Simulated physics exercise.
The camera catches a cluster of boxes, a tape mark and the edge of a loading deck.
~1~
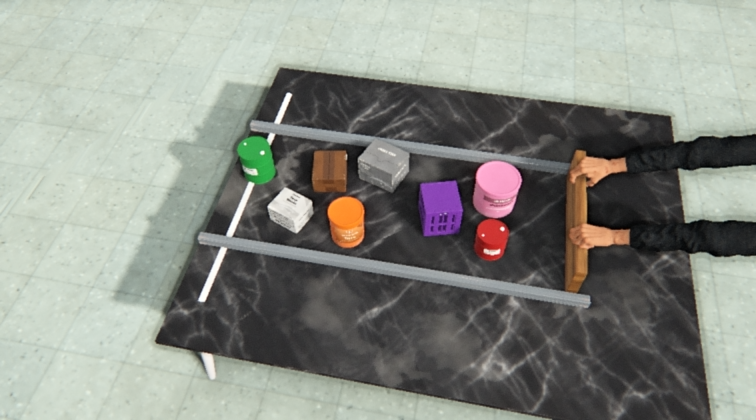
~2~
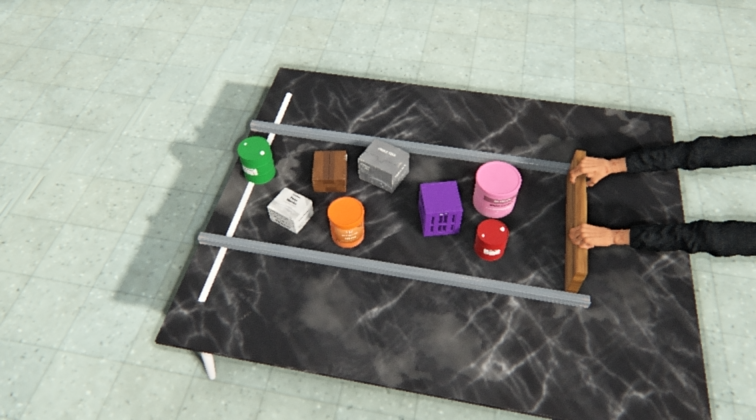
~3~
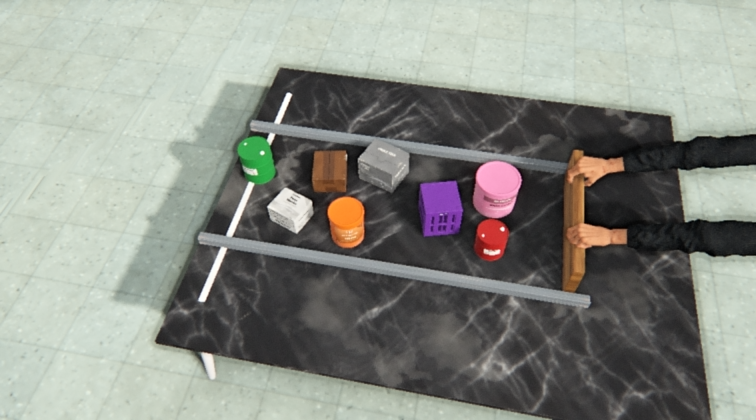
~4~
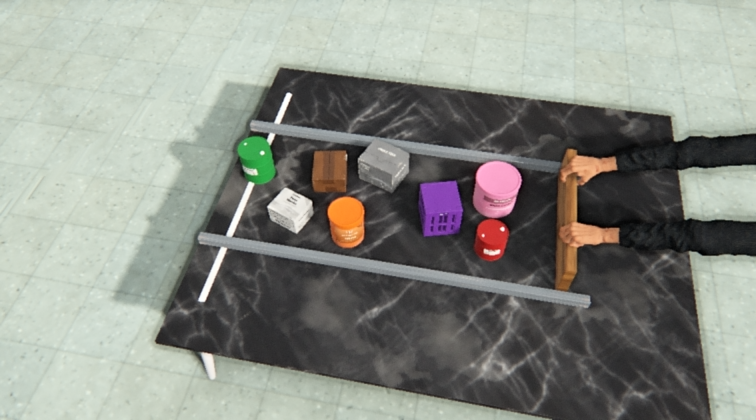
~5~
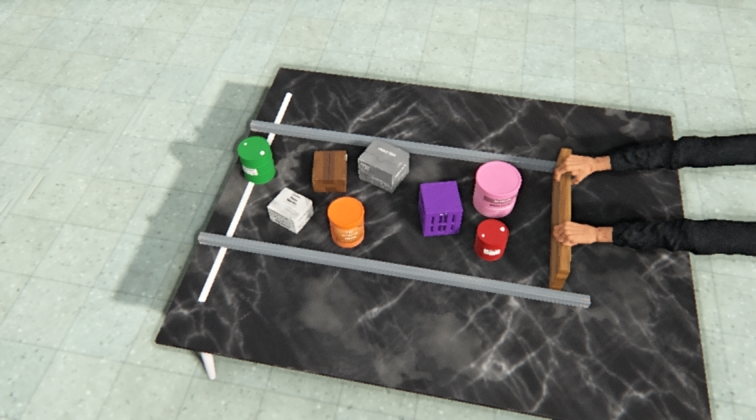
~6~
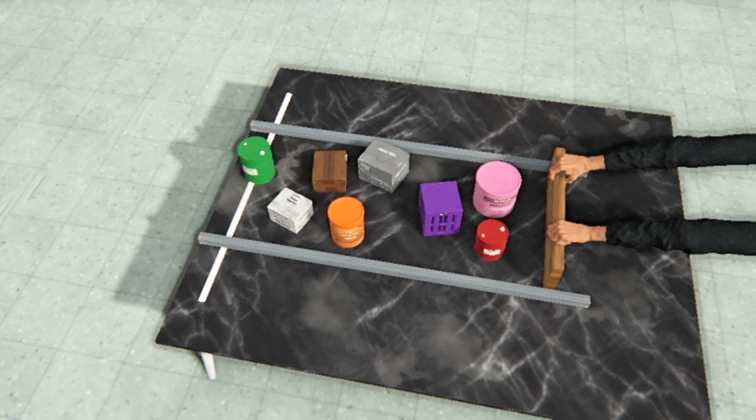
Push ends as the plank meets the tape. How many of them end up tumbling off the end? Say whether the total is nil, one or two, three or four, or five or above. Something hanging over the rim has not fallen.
The total is five or above.
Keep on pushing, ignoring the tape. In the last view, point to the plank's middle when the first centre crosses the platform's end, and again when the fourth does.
The first puts it near (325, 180), the next near (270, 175).
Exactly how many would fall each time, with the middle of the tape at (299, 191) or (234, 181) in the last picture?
Taking the two tries in order, the numbers are 1 and 8.
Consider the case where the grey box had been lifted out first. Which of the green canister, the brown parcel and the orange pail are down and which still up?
I'd say the green canister heads down, the brown parcel heads down and the orange pail stays up there.
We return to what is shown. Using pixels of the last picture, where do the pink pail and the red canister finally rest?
First (237, 153), then (227, 193).
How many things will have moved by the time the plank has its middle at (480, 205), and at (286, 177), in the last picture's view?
3 by the first point, 8 by the second.
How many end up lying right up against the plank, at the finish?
3 are in contact with it.
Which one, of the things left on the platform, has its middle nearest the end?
Answer: The pink pail.
A little later, none off yet; green canister at rest near (257, 161); white box at rest near (291, 210); brown parcel at rest near (330, 171).
When it is over, the number that fall off is five or more; down, purple crate, grey box, brown parcel, white box and green canister.
